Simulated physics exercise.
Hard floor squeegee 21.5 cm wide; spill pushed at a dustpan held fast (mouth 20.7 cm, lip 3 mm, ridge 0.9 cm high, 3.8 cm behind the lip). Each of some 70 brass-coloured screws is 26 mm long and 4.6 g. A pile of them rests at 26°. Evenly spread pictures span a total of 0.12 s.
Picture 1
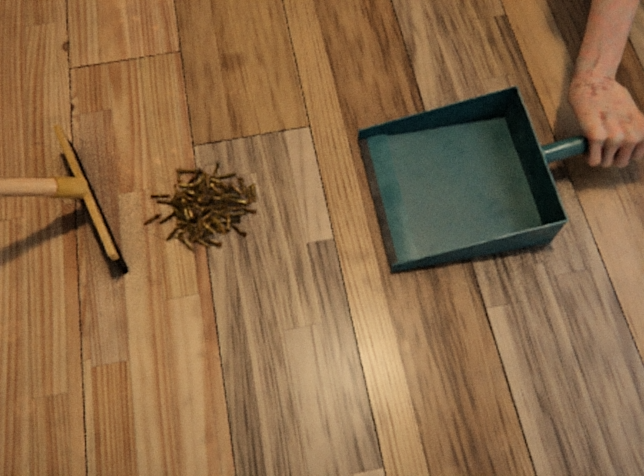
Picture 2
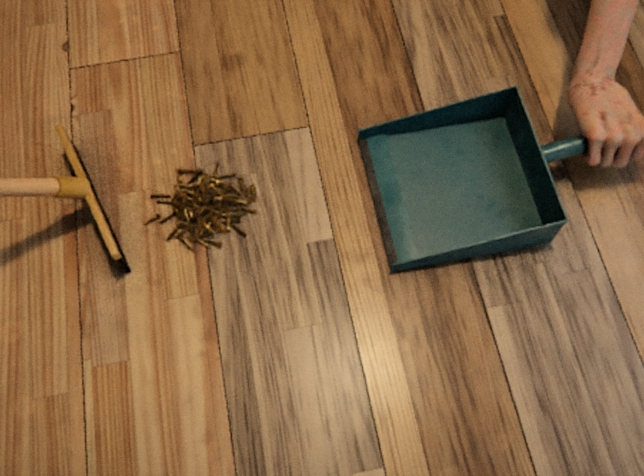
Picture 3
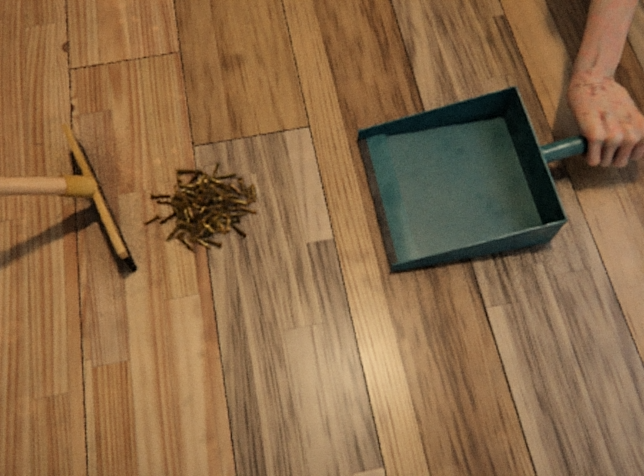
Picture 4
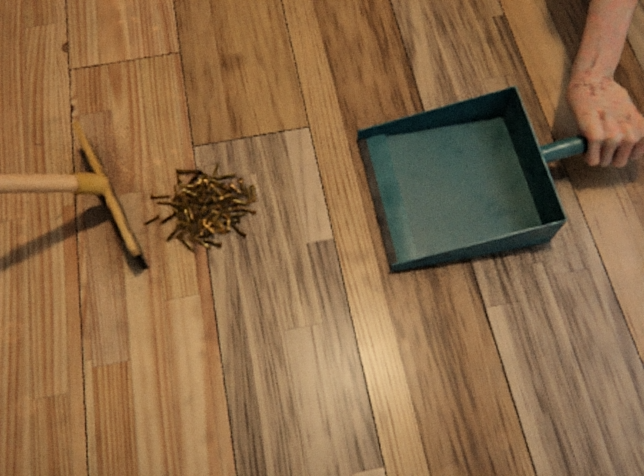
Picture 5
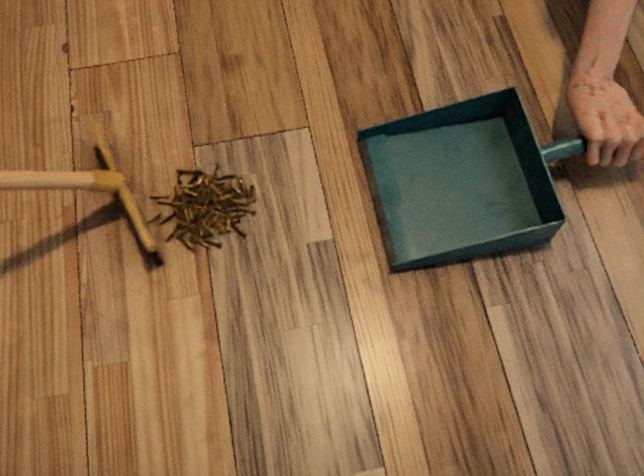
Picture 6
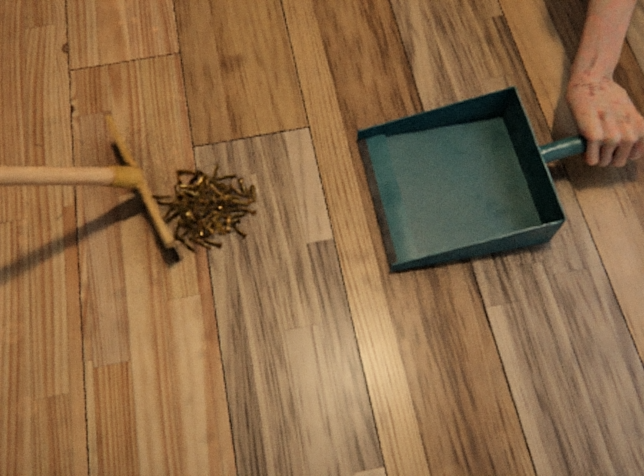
A hand held a teal dustpan still on a wooden floor while a squeegee on the left slid slowly right and met the near edge of a small pile of brass-coloured screws, barely shifting it.
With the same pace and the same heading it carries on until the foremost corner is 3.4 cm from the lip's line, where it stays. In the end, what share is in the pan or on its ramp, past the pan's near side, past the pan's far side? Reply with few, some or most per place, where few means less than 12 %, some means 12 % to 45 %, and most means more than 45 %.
In the pan or on its ramp = some, past the pan's near side = few, past the pan's far side = some.
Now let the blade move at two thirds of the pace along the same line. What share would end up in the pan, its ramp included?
In that case roughly 10 percent.
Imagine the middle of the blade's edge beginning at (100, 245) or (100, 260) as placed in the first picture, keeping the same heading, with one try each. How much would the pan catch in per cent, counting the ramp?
Roughly 30 % and 20 %.
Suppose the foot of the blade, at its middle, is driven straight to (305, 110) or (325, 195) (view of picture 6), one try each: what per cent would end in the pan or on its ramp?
Some 5 and 20 per cent.
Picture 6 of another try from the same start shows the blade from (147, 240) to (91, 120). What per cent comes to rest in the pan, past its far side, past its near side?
The pan gets 0, the far side 55 and the near side 0.
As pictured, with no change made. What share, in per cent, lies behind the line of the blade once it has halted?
0 %.
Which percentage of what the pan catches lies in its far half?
Some 100 per cent.
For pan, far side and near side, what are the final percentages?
Pan 30; near side 0; far side 30.
Then, 0.12 s after the last picture, middle of the blade 17 cm from the lip; 0 % over the lip, far side 15 %, near side 0 %.
Then, 0.20 s after the last picture, middle of the blade 9 cm from the lip; 0 % over the lip, far side 25 %, near side 0 %.
Then, 0.42 s after the last picture, middle of the blade 7 cm from the lip; 35 % over the lip, far side 30 %, near side 0 %.
In the end, pan 30 %, near side 0 %, far side 30 %, in front of the lip or behind the blade 35 %.
